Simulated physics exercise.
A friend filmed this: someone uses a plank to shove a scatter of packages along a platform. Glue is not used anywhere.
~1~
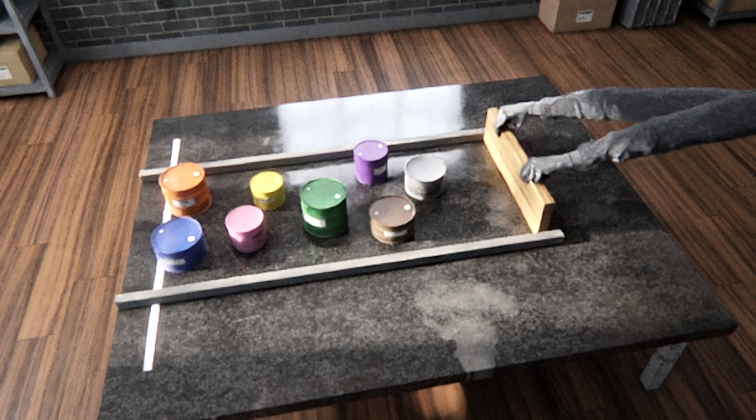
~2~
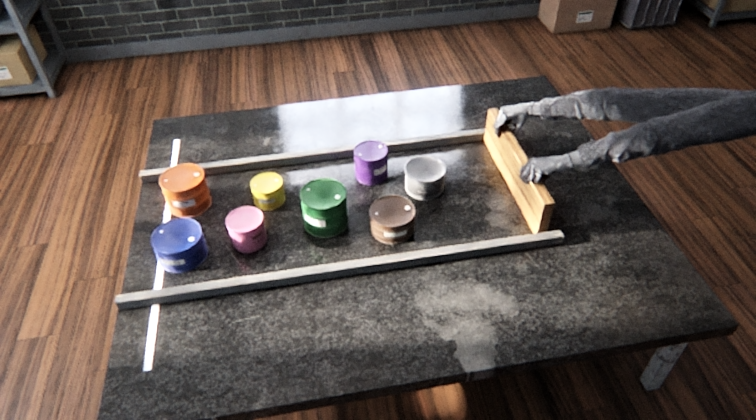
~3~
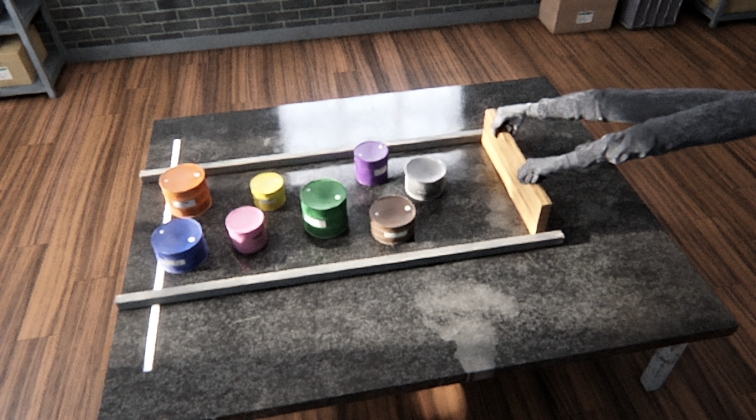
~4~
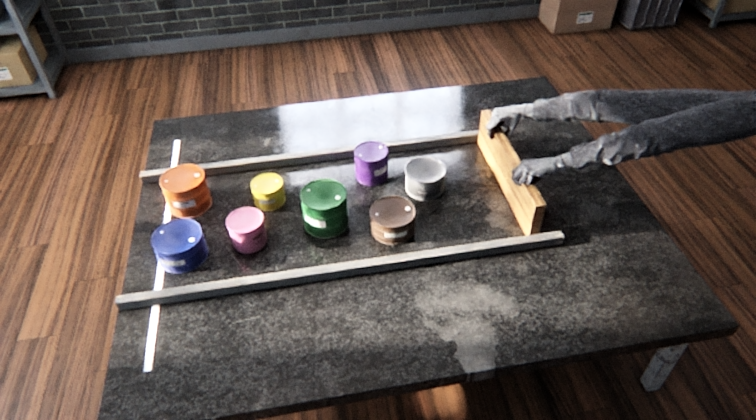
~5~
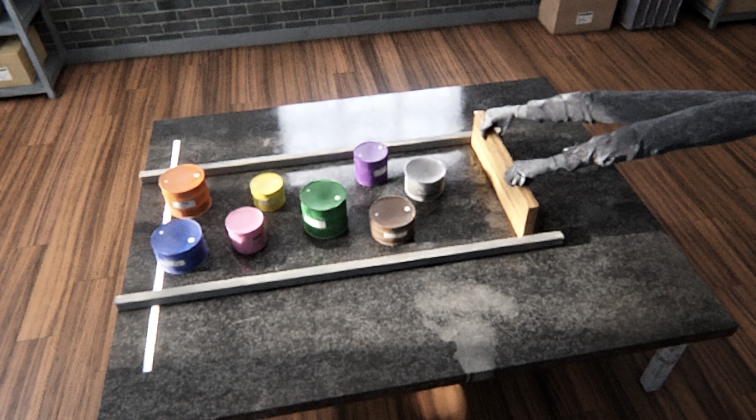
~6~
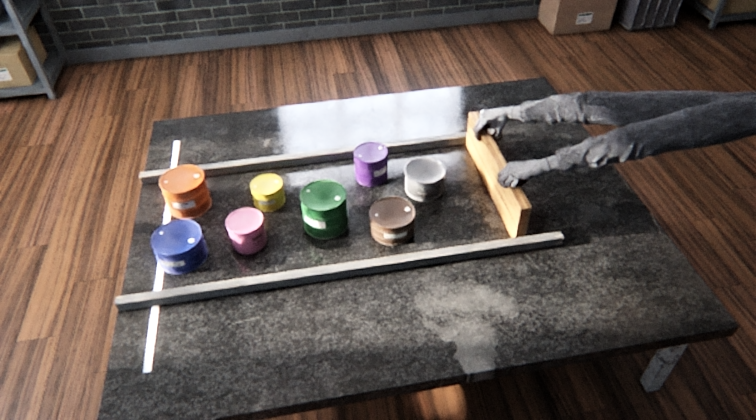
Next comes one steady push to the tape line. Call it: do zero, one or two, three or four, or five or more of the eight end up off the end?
Five or more end up off it.
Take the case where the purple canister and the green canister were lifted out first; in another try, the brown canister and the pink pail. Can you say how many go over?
The number is 3 for the first case and 3 for the second.
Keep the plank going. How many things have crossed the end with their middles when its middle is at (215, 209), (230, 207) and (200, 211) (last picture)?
Respectively 2, 1 and 2.
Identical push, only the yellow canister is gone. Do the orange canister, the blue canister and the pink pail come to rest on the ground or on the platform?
Outcome: Orange canister ends up off; blue canister ends up off; pink pail ends up off.
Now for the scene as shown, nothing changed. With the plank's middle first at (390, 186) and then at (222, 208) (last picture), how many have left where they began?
The first count is 3, and then it's 8.
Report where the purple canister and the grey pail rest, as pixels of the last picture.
The purple canister ends up near (149, 186), and the grey pail near (142, 216).
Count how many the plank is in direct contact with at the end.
3 are in contact with it.
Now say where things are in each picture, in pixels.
In the first frame, blue canister (180, 245); orange canister (186, 190); pink pail (247, 230); plank (515, 168); tape (165, 232).
In the second frame, orange canister (186, 190); plank (515, 168).
In the third frame, pink pail (247, 230); grey pail (425, 178).
In the fourth frame, blue canister (180, 245); green canister (325, 208).
In the fifth frame, orange canister (186, 191); yellow canister (268, 192).
In the sixth frame, blue canister (180, 246); orange canister (186, 192); pink pail (247, 231); plank (495, 172); tape (165, 233).
Soon after, none off yet; blue canister at rest near (180, 246); orange canister at rest near (186, 192); pink pail at rest near (247, 231).
Then, none off yet; blue canister moving near (178, 247); orange canister at rest near (186, 192); pink pail moved about its own width near (221, 239).
Further on, none off yet; blue canister moved about its own width near (118, 266); orange canister moved about its own width near (141, 199); pink pail moved well along near (162, 261).
By the end, the number that fall off is five or more; fallen, green canister, yellow canister, pink pail, orange canister and blue canister.
